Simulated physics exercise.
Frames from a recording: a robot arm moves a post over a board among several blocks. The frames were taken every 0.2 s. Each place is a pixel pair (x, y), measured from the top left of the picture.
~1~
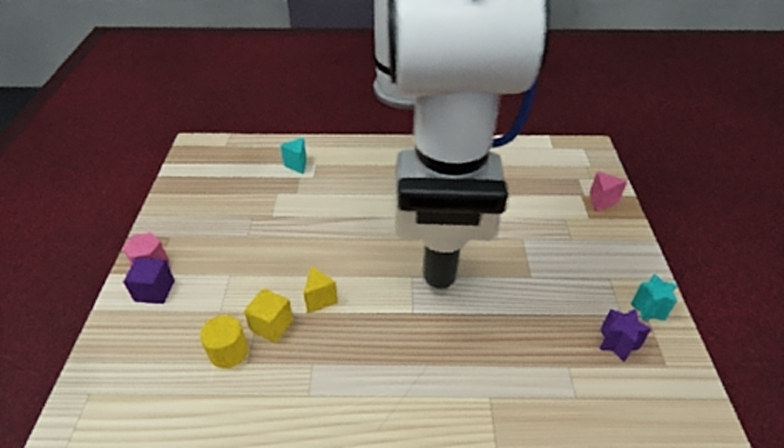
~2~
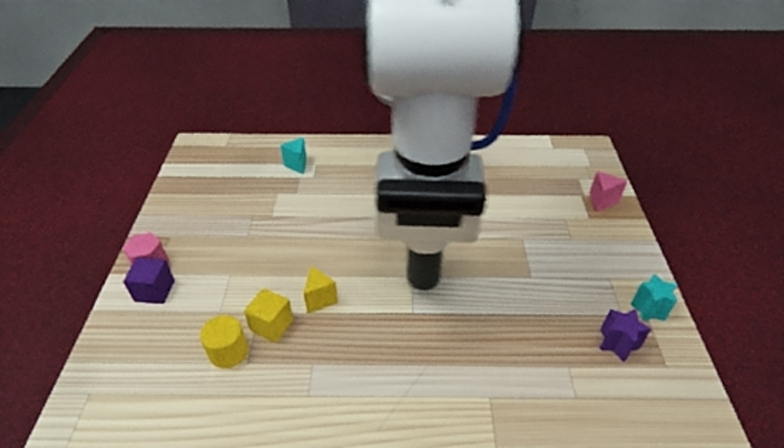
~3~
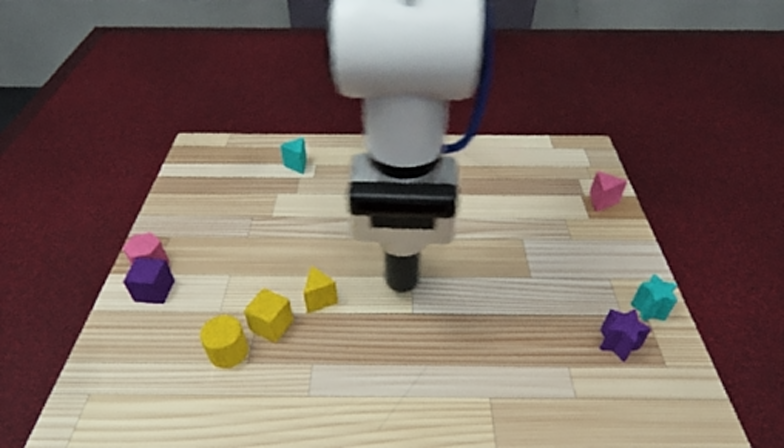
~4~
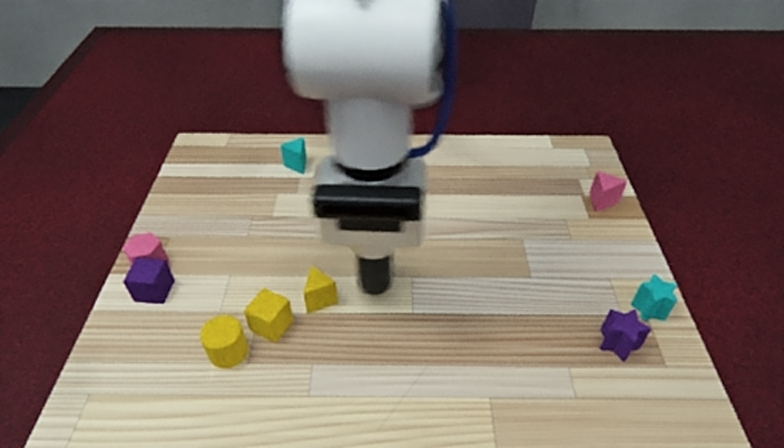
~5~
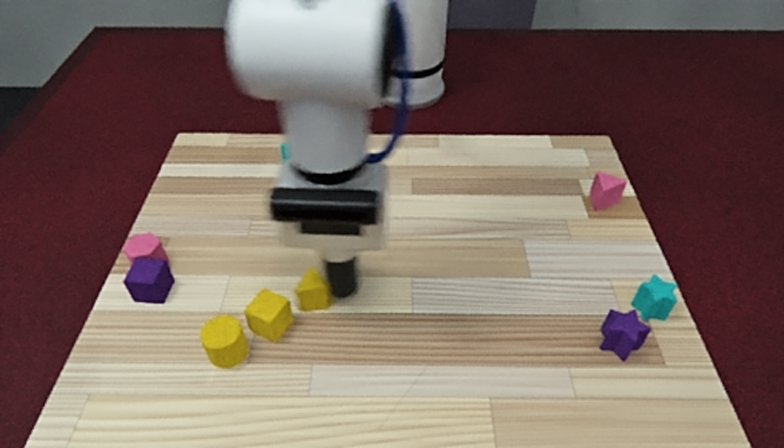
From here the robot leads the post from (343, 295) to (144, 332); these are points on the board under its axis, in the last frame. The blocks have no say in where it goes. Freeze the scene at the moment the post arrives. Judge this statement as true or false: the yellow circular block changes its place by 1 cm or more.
True - the claim holds.
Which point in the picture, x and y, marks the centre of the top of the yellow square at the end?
The middle of its upper face will lie at (248, 319).
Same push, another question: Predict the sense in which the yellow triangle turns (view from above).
Seen from overhead, it turns clockwise.
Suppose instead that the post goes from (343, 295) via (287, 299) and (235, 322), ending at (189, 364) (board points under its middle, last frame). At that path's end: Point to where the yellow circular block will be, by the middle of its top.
Answer: (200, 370).
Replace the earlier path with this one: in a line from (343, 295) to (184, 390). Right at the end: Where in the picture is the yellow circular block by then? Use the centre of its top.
Near (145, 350).
The first path, step by step. One third of the way, post at (277, 298); yellow circular block at (215, 335); yellow square at (255, 313), turned 15° anticlockwise; yellow triangle at (244, 287), turned 20° clockwise.
Two thirds of the way, post at (209, 311); yellow circular block at (209, 341); yellow square at (248, 319), turned 40° anticlockwise; yellow triangle at (178, 291), turned 60° clockwise.
At the end, post at (139, 323); purple square at (133, 272), turned 30° clockwise; yellow circular block at (209, 341); yellow square at (248, 319), turned 40° anticlockwise; yellow triangle at (114, 297), turned 80° clockwise.
